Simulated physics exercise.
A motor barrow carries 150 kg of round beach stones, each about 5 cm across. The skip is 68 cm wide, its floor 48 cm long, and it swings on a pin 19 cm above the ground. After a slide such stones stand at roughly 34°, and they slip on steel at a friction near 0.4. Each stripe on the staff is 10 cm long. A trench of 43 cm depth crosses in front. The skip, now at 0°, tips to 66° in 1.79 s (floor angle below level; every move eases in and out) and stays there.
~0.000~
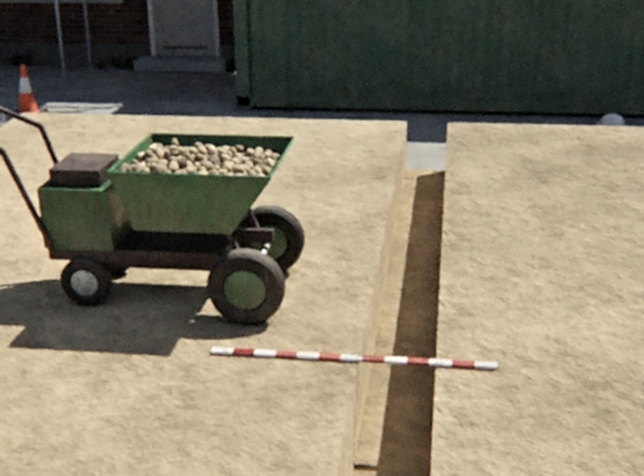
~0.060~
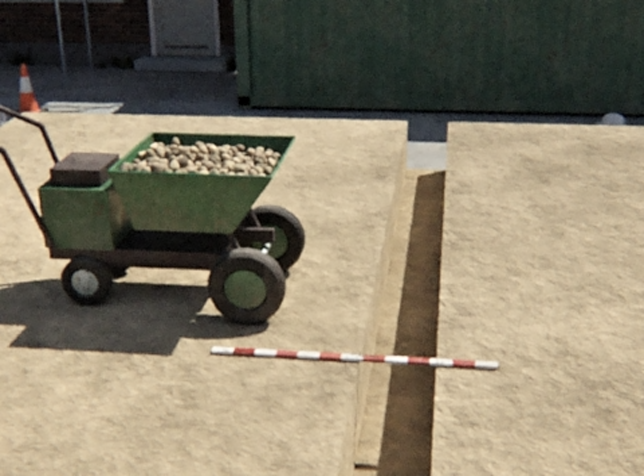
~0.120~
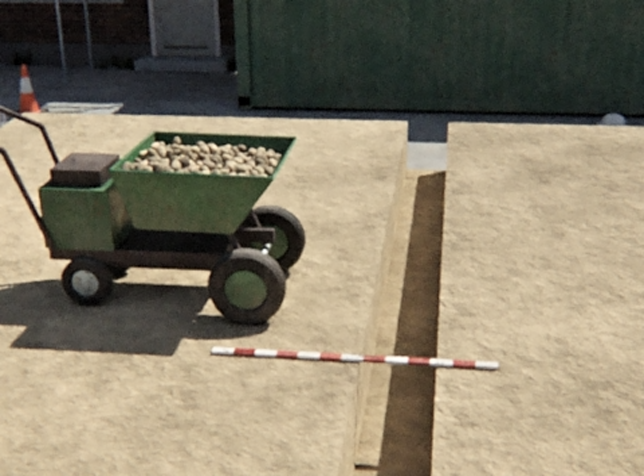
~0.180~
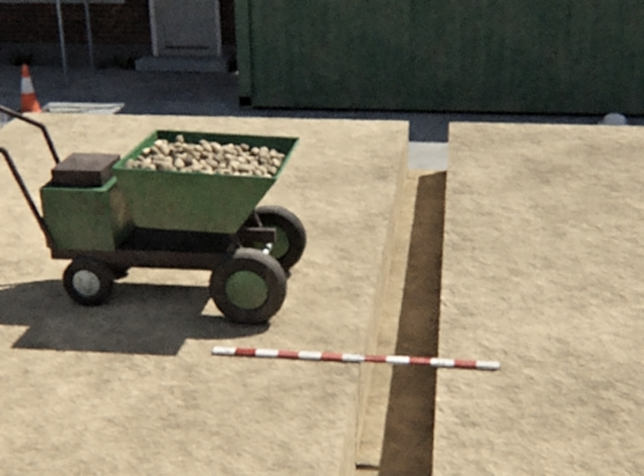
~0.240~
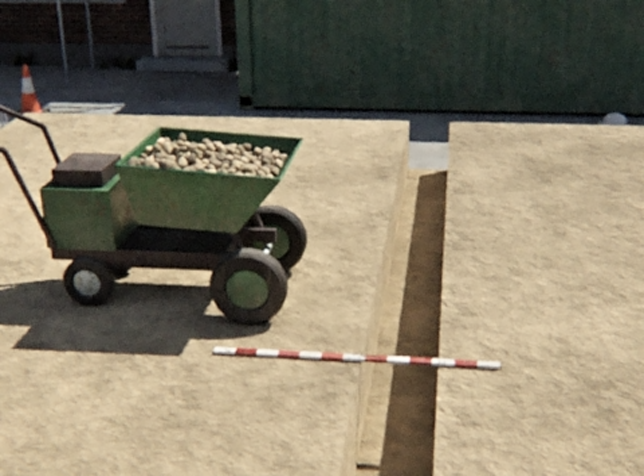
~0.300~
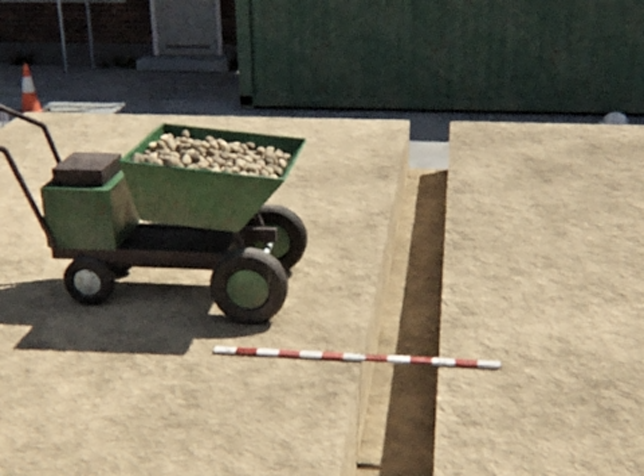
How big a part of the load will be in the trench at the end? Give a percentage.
Close to 93 in a hundred.
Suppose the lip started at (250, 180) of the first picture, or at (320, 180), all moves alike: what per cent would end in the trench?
About 100 and 45 per cent.
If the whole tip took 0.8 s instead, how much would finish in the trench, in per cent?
Then about 75 per cent.
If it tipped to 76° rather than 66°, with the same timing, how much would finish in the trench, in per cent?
It would be near 95 per cent.
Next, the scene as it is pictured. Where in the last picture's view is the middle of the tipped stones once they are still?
Their middle is at about (411, 358).
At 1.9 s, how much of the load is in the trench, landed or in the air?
About 45 per cent by then.
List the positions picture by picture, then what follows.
Lip at (270, 178), floor tilted 0°, highest stones at (187, 155), in the first picture.
Lip at (271, 178), floor tilted 0°, highest stones at (188, 154); the stones move at 0.1 m/s on average, in the second picture.
The skip is at 1°, its lip at (273, 179); the top of the load is at (181, 153); the stones move at 0.1 m/s on average, in the third picture.
Lip at (276, 179), floor tilted 2°, highest stones at (174, 151); the stones move at 0.2 m/s on average, in the fourth picture.
Lip at (280, 180), floor tilted 3°, highest stones at (177, 150); the stones move at 0.2 m/s on average, in the fifth picture.
The skip is at 5°, its lip at (284, 181); the top of the load is at (170, 146); the stones move at 0.3 m/s on average, in the sixth picture.
After 1.3 s the floor is at 56°; 99 % in the skip; the foremost stones are at (376, 242).
After 1.9 s the floor is at 66°; 52 % in the skip, 44 % in the trench, 4 % past the trench; the foremost stones are at (481, 311).
After 2.2 s the floor is at 66°; 30 % in the skip, 63 % in the trench, 7 % past the trench; the foremost stones are at (557, 309).
After 4.2 s the floor is at 66°; 0 % in the skip, 93 % in the trench, 7 % past the trench; the foremost stones are at (613, 312).
